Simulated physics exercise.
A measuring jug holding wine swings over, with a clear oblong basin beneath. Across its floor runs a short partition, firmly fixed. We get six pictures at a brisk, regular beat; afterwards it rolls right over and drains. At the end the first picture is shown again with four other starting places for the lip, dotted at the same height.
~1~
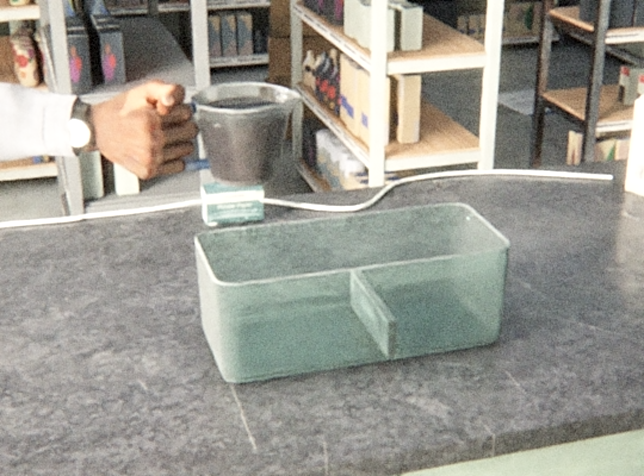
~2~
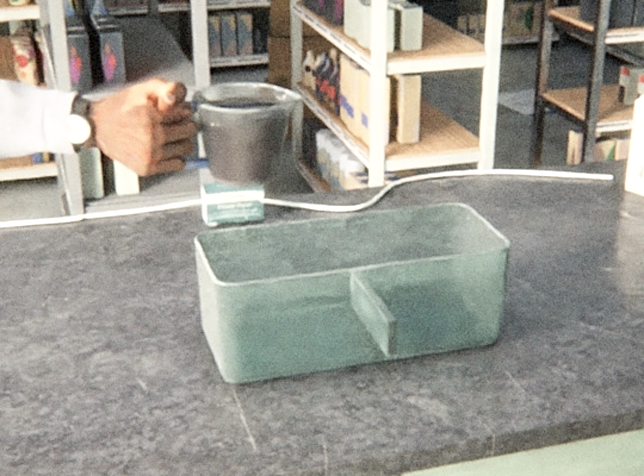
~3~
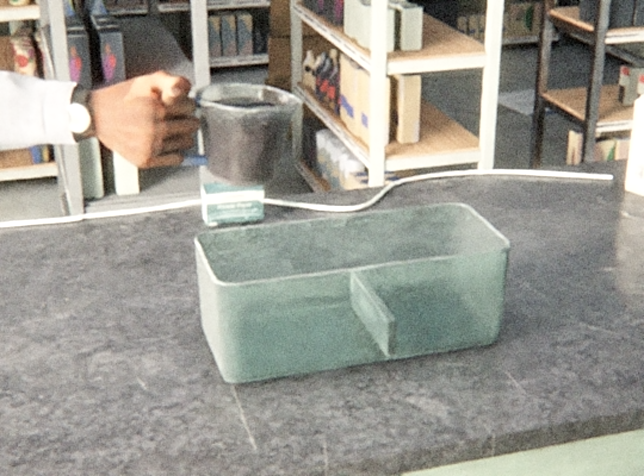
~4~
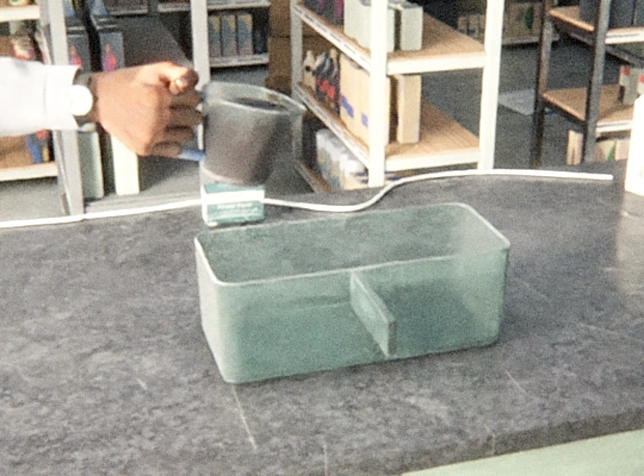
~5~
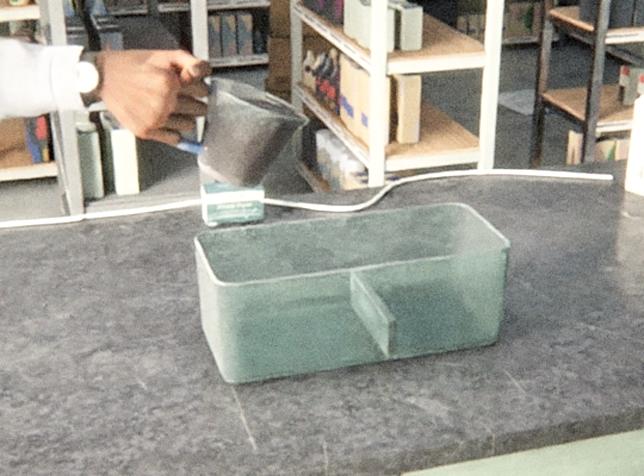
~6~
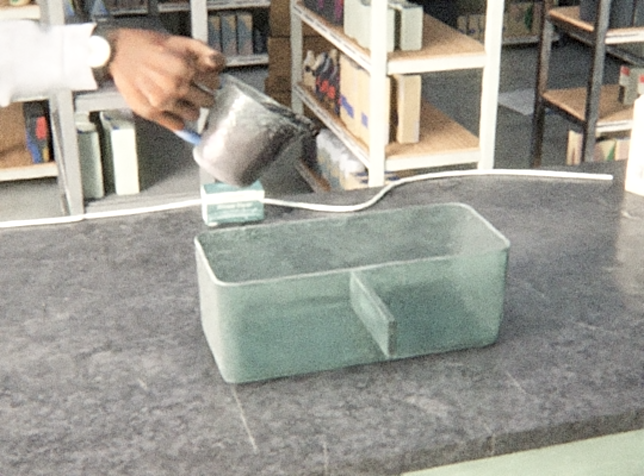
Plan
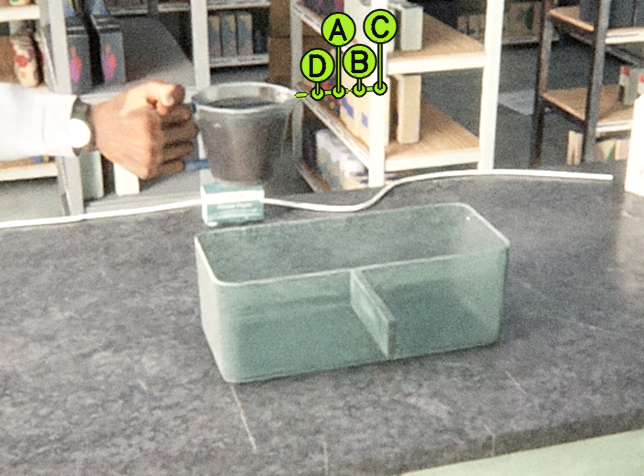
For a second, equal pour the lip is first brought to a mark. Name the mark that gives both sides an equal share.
The best place is D.
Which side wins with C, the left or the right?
The right side.
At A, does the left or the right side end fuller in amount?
More ends on the right.
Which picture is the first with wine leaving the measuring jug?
In picture 6.
On the marked copy, A at (338, 91); B at (359, 89); C at (380, 88); D at (317, 93).
If A is chosen, about 9 % ends left of the wall and 90 % right of it.
If B is chosen, about 4 % ends left of the wall and 95 % right of it.
If C is chosen, about 6 % ends left of the wall and 92 % right of it.
If D is chosen, about 55 % ends left of the wall and 44 % right of it.
